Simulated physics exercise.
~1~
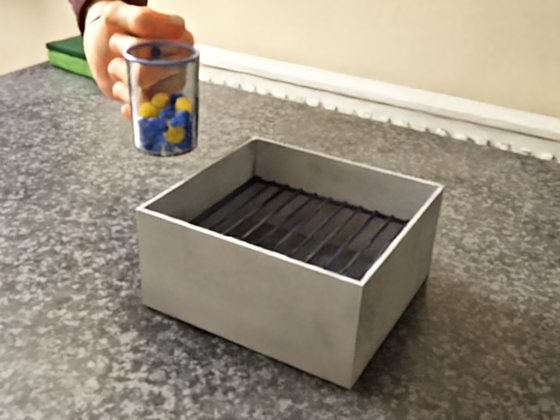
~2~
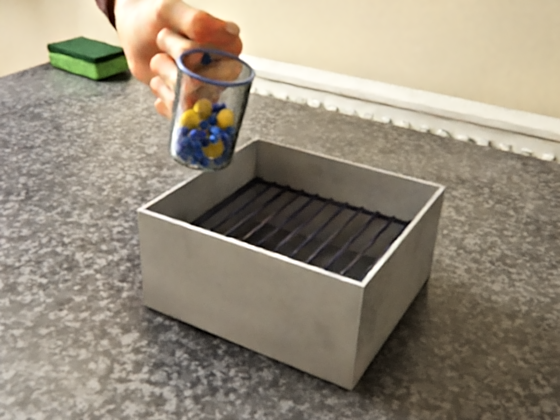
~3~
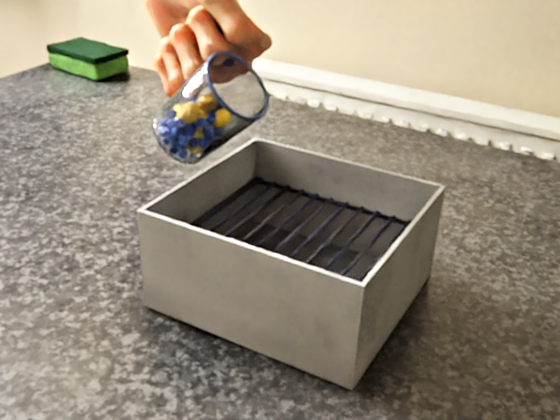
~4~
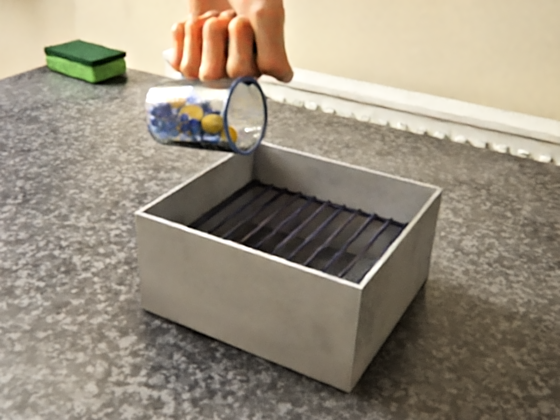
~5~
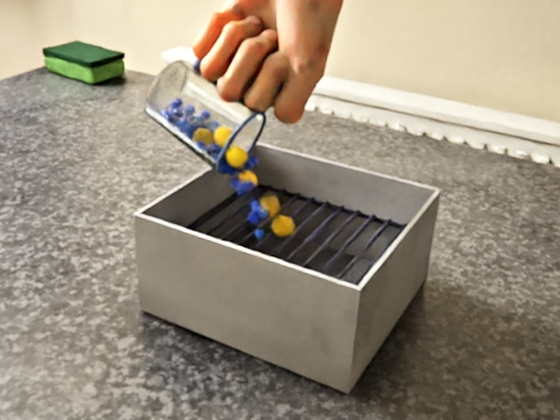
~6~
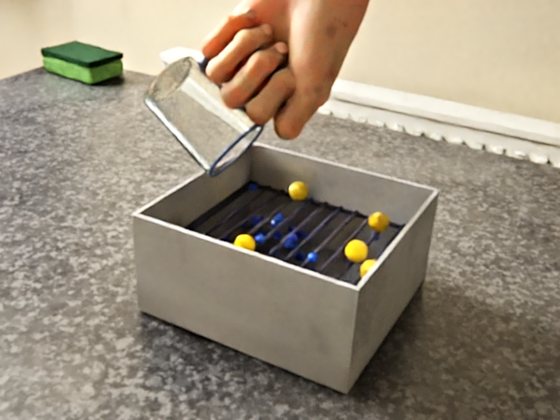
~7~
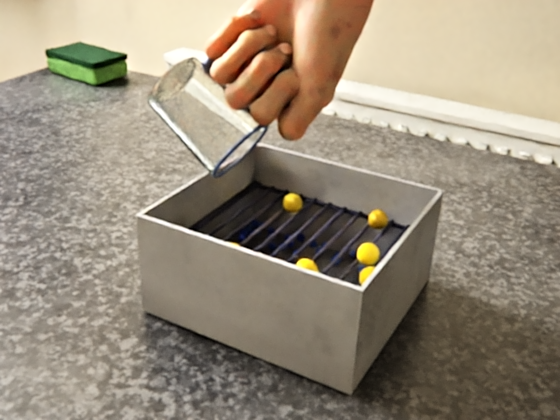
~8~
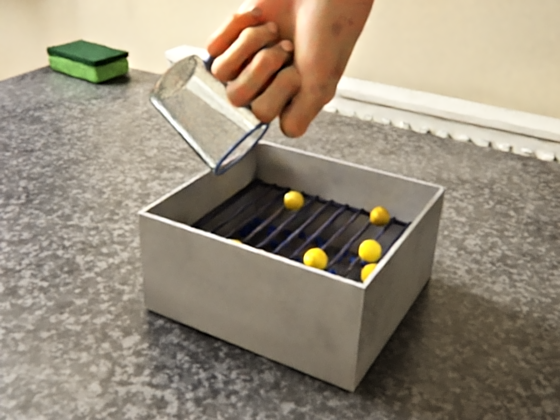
In the video, a hand tips a clear cup of yellow balls and small blue pieces over a gray box with dark wires across it, pouring them in until the cup is empty; the blue pieces drop through the wires while the yellow balls stay on top.
